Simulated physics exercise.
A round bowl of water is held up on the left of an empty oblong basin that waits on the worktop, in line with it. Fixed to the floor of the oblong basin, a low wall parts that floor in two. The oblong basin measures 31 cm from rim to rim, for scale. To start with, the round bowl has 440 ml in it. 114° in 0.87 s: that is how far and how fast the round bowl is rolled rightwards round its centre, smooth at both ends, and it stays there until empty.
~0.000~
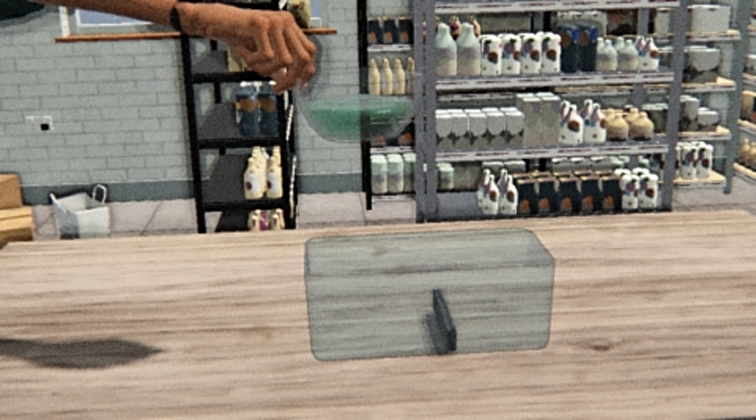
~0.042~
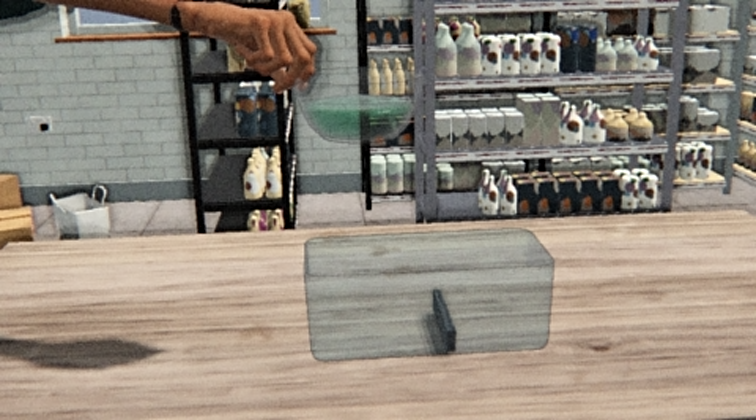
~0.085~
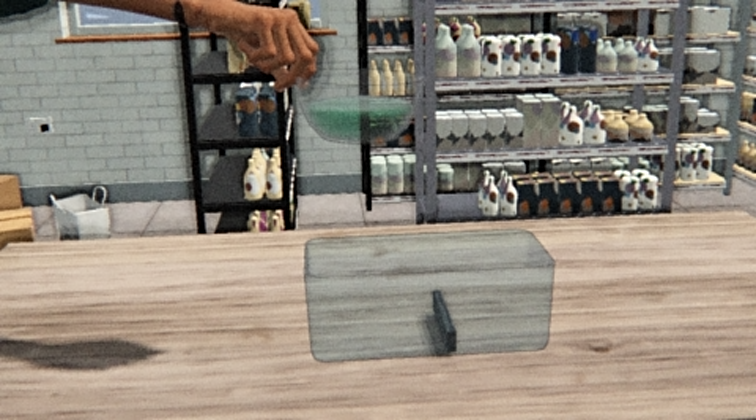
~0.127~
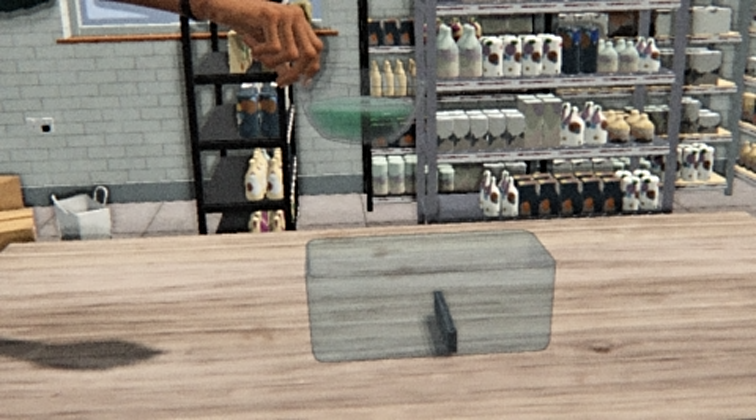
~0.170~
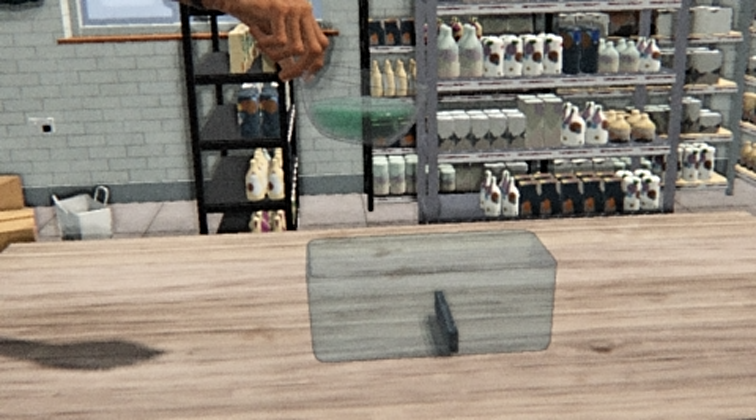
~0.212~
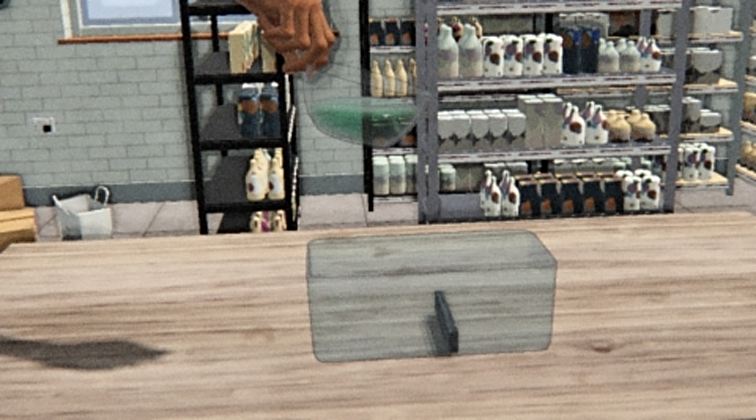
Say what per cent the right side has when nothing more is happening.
It has about 63 per cent.
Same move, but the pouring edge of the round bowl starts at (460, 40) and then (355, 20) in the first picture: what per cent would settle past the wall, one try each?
Try 1: 75 %; try 2: 10 %.
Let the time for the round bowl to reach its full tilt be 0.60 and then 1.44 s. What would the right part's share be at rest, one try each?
I'd say 55 percent on the first go, 75 percent on the next.
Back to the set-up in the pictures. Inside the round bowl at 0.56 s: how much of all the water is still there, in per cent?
Roughly 38 per cent.
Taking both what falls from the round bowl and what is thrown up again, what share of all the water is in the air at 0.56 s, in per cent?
About 56 per cent.
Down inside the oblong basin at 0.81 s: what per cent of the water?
Roughly 88 percent of it.
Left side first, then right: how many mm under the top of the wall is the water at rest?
Left side: Around 24 mm. Right side: Around 12 mm.
By 0.56 s the tilt is 82° and 38 per cent is still to pour, 0 is left of the wall and 6 right of it.
By 0.81 s the tilt is 113° and 0 per cent is still to pour, 25 is left of the wall and 64 right of it.
By 1.08 s the tilt is 114° and 0 per cent is still to pour, 35 is left of the wall and 63 right of it.
By 1.37 s the tilt is 114° and 0 per cent is still to pour, 35 is left of the wall and 63 right of it.
At rest 35 per cent lies left of the wall, 63 right of it and 2 outside.
